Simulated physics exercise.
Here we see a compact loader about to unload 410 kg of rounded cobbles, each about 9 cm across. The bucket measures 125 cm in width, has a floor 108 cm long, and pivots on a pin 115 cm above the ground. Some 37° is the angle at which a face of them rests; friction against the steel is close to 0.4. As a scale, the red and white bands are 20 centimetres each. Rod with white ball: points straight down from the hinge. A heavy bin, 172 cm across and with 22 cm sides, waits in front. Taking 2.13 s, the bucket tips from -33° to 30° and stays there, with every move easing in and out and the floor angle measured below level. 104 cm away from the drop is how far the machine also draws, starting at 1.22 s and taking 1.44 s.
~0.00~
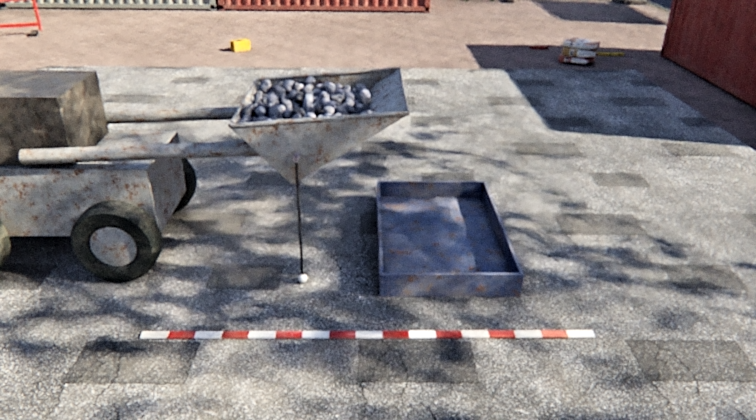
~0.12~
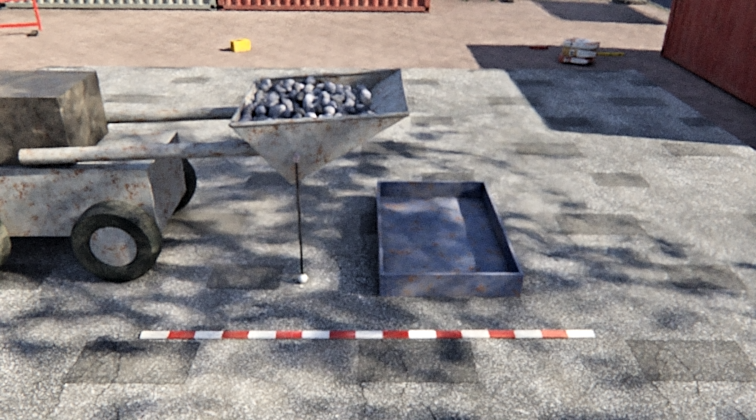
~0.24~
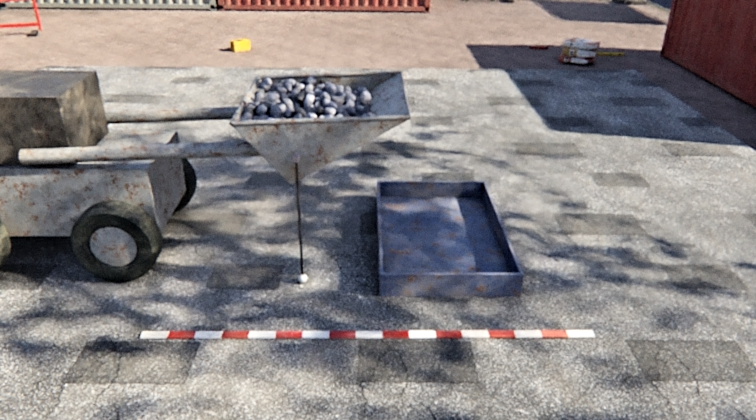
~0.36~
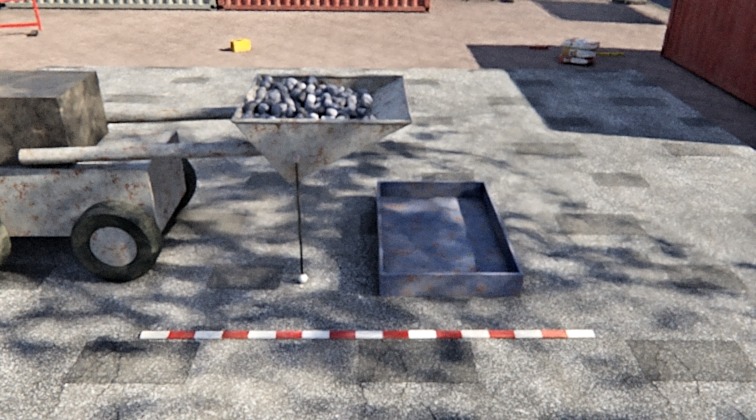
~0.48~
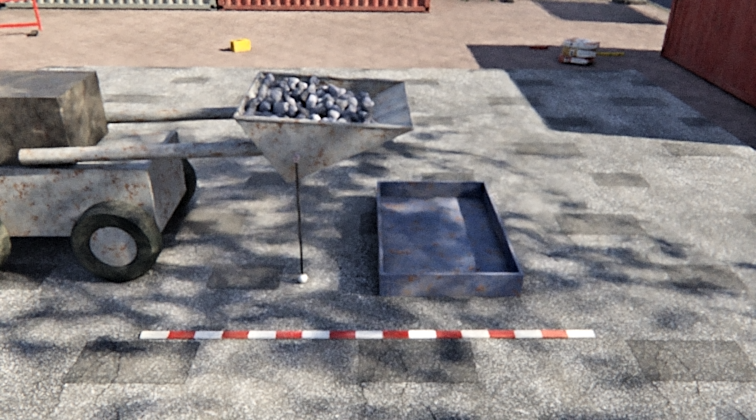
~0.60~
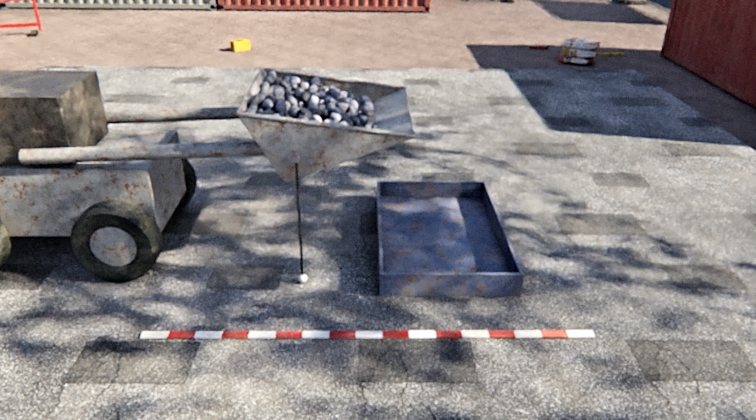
At the start, a loader on the left holds a bucket of rounded grey stones above the paving, beside an open blue-grey tray. The bucket then tilts slightly, its right lip lowering a little while the stones shift only faintly inside; the loader's body and the tray stay still.
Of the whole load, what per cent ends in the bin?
About 10 per cent of the load.
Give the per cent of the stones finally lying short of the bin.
Roughly 90 percent of it.
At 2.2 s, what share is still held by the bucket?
Around 25 per cent, still inside.
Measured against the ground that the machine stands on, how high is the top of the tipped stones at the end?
About 28 cm above it.
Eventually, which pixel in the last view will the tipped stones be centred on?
The resting stones are centred at roughly (336, 233).
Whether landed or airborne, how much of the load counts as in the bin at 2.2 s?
10 per cent or so by then.
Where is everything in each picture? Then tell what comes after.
The bucket is at -33°, its lip at (409, 113); the top of the load is at (308, 91), in the first frame.
The bucket is at -32°, its lip at (409, 114); the top of the load is at (308, 91); the stones move at 0.0 m/s on average, in the second frame.
The bucket is at -31°, its lip at (411, 117); the top of the load is at (293, 90); the stones move at 0.1 m/s on average, in the third frame.
The bucket is at -28°, its lip at (412, 122); the top of the load is at (280, 89); the stones move at 0.1 m/s on average, in the fourth frame.
Lip at (414, 129), floor tilted -25°, highest stones at (273, 86); the stones move at 0.1 m/s on average, in the fifth frame.
Lip at (415, 137), floor tilted -21°, highest stones at (272, 85); the stones move at 0.1 m/s on average, in the sixth frame.
After 1.6 s the floor is at 20°; 100 % in the bucket; the foremost stones are at (370, 170).
After 2.2 s the floor is at 30°; 25 % in the bucket, 65 % short of the bin, 9 % in the bin; the foremost stones are at (437, 232).
After 3.1 s the floor is at 30°; 0 % in the bucket, 91 % short of the bin, 9 % in the bin; the foremost stones are at (484, 234).
After 5.8 s the floor is at 30°; 0 % in the bucket, 91 % short of the bin, 9 % in the bin; the foremost stones are at (484, 234).
